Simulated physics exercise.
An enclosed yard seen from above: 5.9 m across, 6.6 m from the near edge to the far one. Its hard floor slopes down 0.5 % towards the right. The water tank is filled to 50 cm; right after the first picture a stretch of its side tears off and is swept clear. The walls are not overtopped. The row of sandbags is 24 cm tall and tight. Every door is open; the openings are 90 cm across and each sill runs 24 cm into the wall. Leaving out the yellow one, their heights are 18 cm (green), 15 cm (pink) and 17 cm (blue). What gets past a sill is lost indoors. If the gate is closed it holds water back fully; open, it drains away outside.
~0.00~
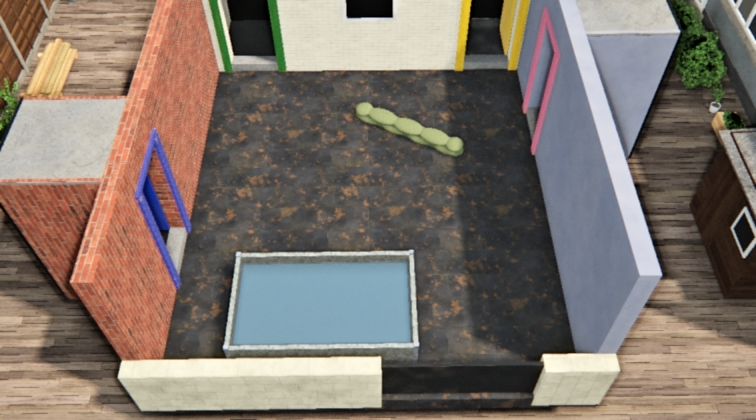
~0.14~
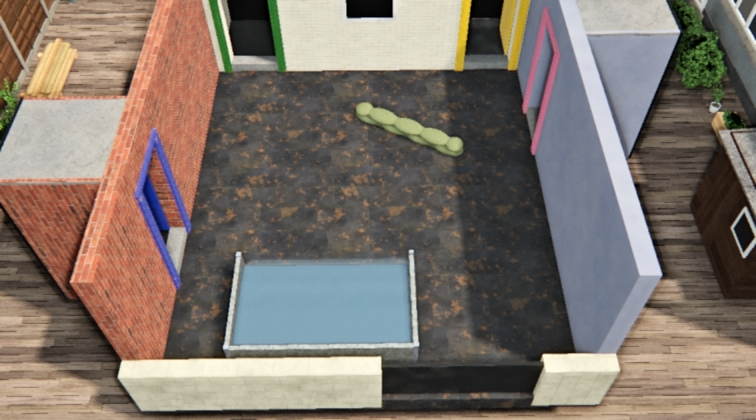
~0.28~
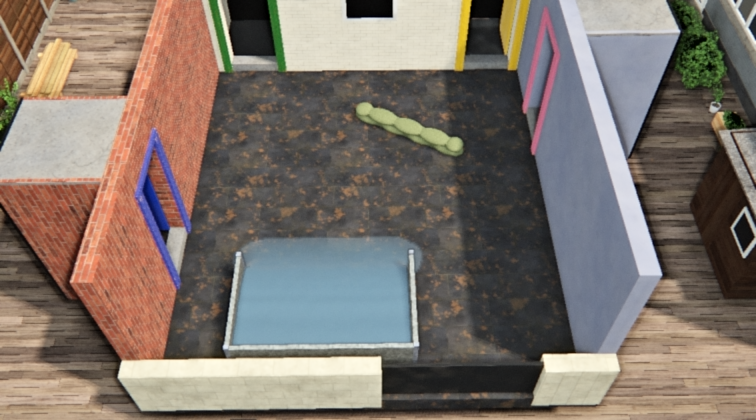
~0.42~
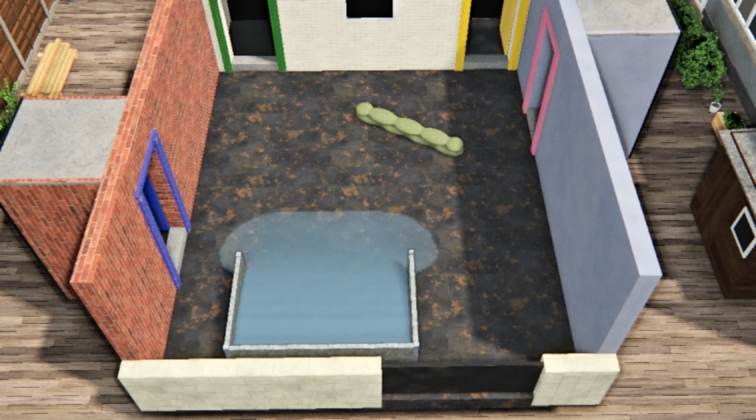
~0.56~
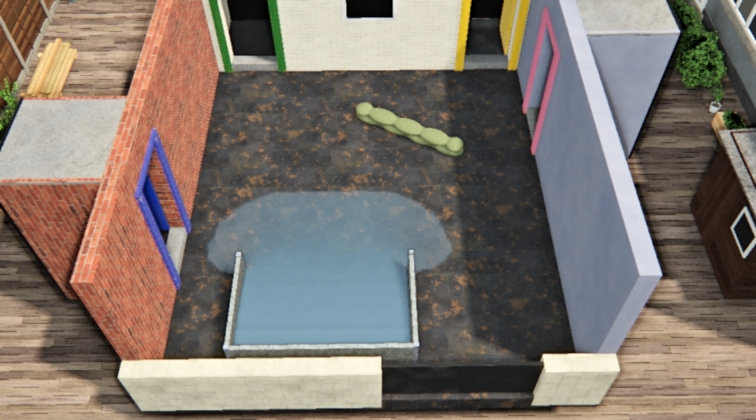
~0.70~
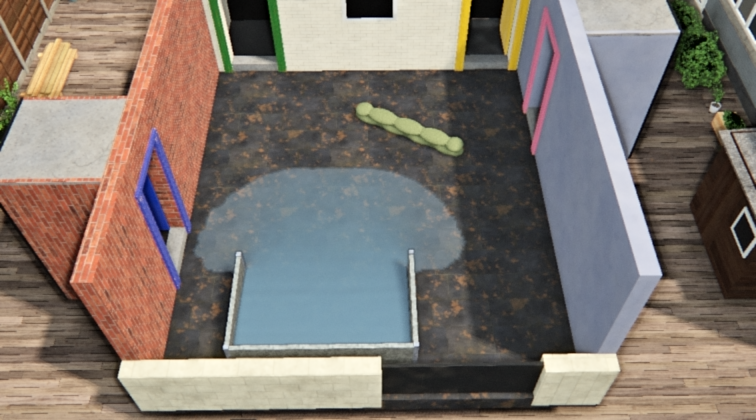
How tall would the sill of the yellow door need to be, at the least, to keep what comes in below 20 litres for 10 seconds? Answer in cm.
Some 7 cm above the ground.
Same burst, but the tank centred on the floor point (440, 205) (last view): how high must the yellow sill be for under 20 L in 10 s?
Some 22 cm.
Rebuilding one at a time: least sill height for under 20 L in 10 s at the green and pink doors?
About 18 cm at green and 6.0 cm at pink.
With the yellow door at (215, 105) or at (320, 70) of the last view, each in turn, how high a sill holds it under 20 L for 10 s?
Roughly 13.5 and 19 cm.
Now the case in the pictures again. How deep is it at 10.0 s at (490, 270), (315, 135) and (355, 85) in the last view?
In that order: 5, 4 and 4 cm.
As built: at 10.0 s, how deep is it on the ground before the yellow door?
Some 6.5 cm.
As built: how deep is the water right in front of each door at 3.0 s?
Depths in cm: Green 23, pink 9, yellow 0, blue 2.
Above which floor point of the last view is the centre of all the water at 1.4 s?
At about (328, 249).
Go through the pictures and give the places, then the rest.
In the first frame, the water tank at (324, 301) is whole and still, 50 cm deep; the yellow door at (491, 27) is dry.
In the second frame, the front is at a hidden place, 0.2 m from the gap on the far side; 0.5 m2 of floor is wet, 50 cm left at the back.
In the third frame, the gap is on the far side, the front 0.6 m out at (258, 244); the back of the water tank holds 50 cm.
In the fourth frame, the front is at (272, 217), 1.2 m from the gap on the far side; 3.3 m2 of floor is wet, 45 cm left at the back.
In the fifth frame, the gap is on the far side, the front 1.6 m out at (270, 197); the back of the water tank holds 42 cm.
In the sixth frame, the gap is on the far side, the front 2.1 m out at (286, 173); the back of the water tank holds 42 cm; the yellow door at (491, 27), 5.7 m from the gap, is still 3.4 m from the nearest water.
After 1.4 s water covers 40 % of the floor, deepest (22 cm) near (366, 125); it has not reached the yellow door.
After 3.0 s water covers 55 % of the floor, deepest (30 cm) near (219, 75); it has not reached the yellow door.
After 10.0 s water covers 95 % of the floor, deepest (10 cm) near (566, 346); 7 cm at the yellow door, 0 litres in over its 16 cm sill.
At the yellow door as built, the water arrived by 3.5 s and peaked near 11 cm at 8.0 s.
Run again over the same 10 s with other heights there, 30 litres in over 6 cm, 10 litres over 8 cm. The limit of 20 litres is kept from about 7 cm up.
